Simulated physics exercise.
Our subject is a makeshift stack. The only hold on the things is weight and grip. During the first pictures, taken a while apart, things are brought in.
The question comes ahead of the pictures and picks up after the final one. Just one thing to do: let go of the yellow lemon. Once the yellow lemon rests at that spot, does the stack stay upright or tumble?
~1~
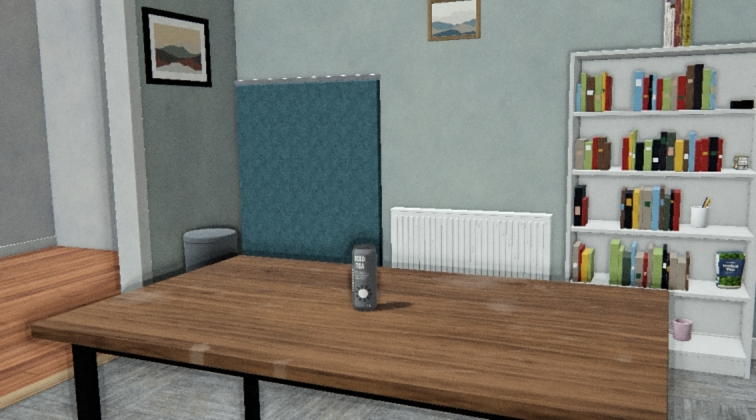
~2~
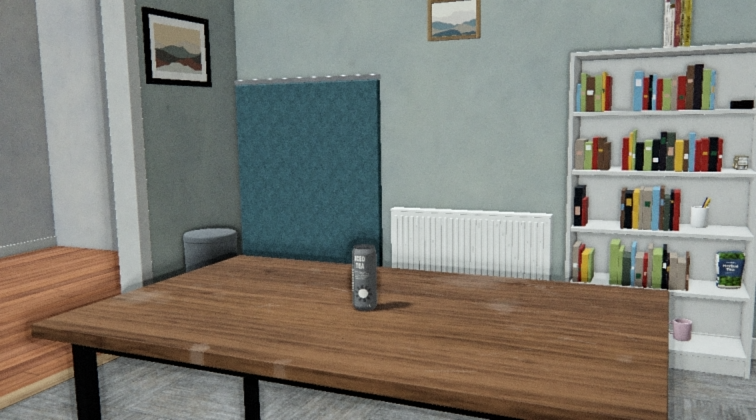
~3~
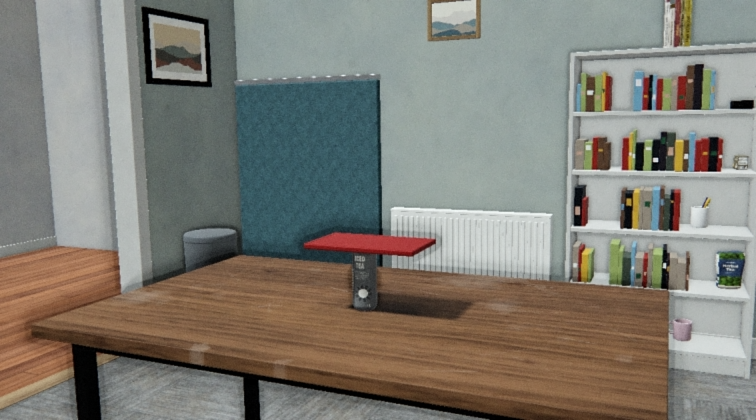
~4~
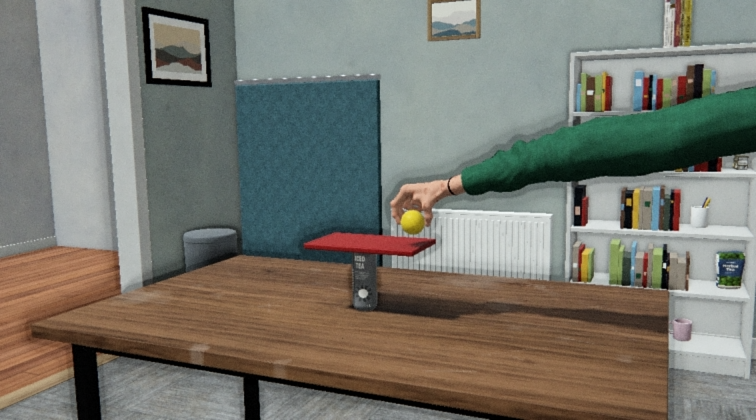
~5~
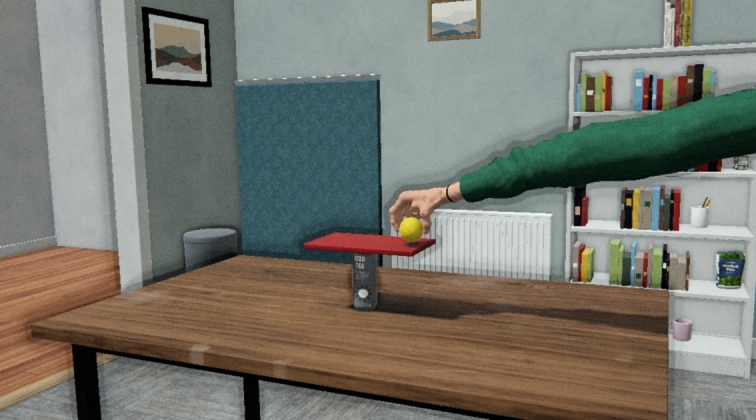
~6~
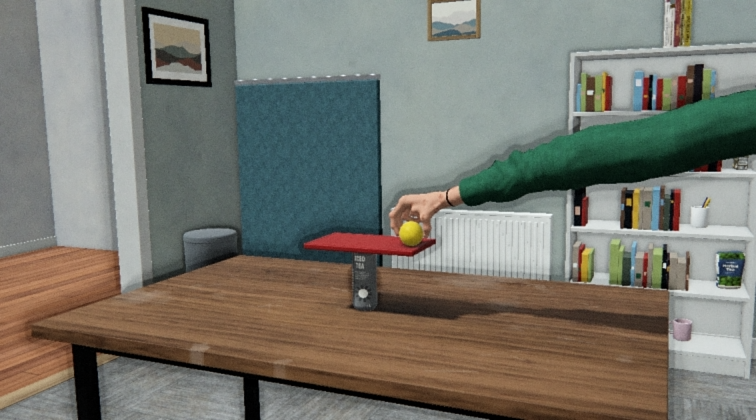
The balance breaks.
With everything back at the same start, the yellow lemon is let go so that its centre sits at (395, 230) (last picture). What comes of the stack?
The stack then collapses.
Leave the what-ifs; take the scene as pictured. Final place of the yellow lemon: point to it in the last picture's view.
End spot: Near (419, 306).
Then, 0.40 s after the last picture, yellow lemon now fallen; red lid on its side.
Then, 0.80 s after the last picture, red lid now fallen.
By the end, fallen, yellow lemon and red lid; grey can in place. Seen from the same camera at the end, yellow lemon near (419, 306). The stack gives way.
